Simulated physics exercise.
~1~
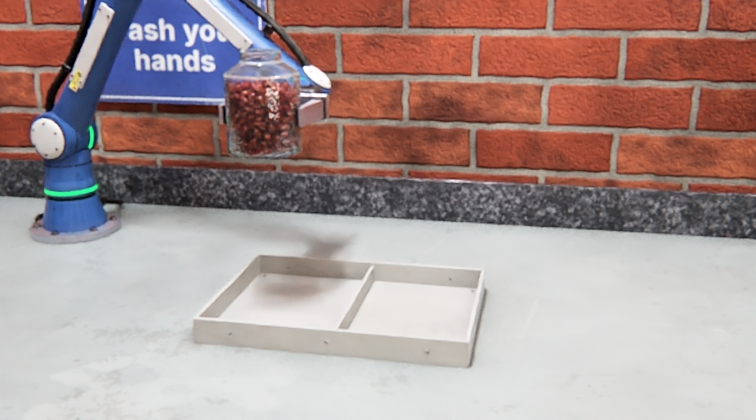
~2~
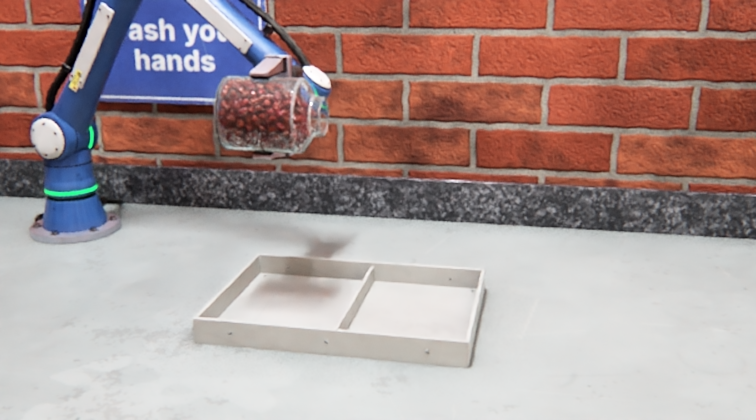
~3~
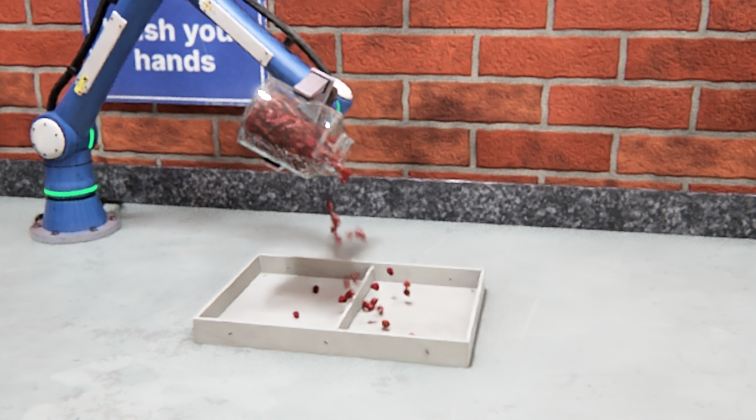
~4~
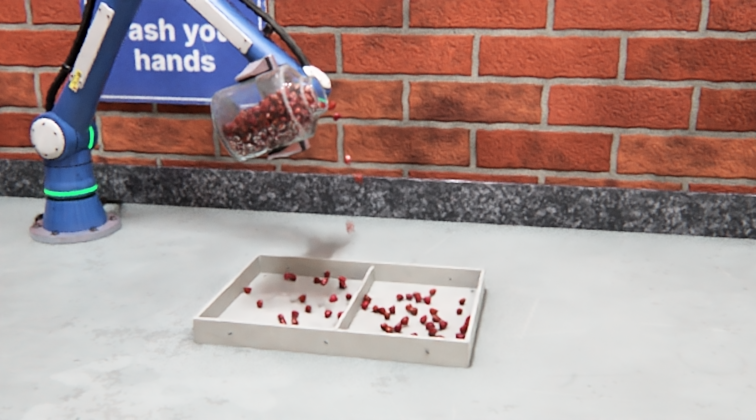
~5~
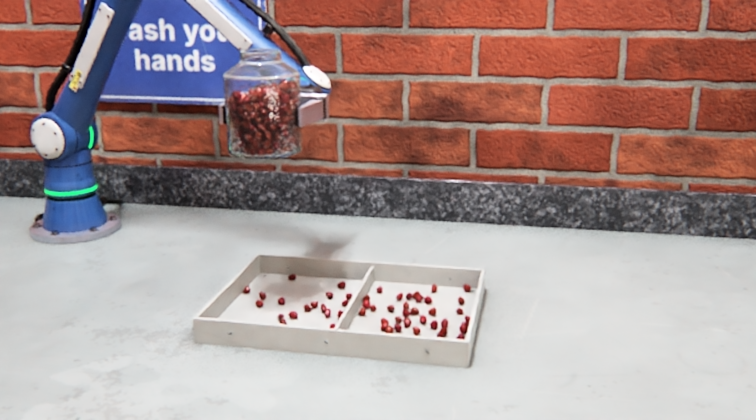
On a pale grey worktop before a red brick wall, seen from the front and slightly above, a blue robot arm stands at the left near a blue hand-washing sign. It holds a clear jar of dark red beans over a shallow, light beige tray split into two parts. The arm tips the jar onto its side, then tilts its mouth downward to the right, and beans tumble into both parts. It swings the jar back as a few last beans drop. Finally the jar is upright, still mostly full, with beans scattered across the tray, more in the right part.
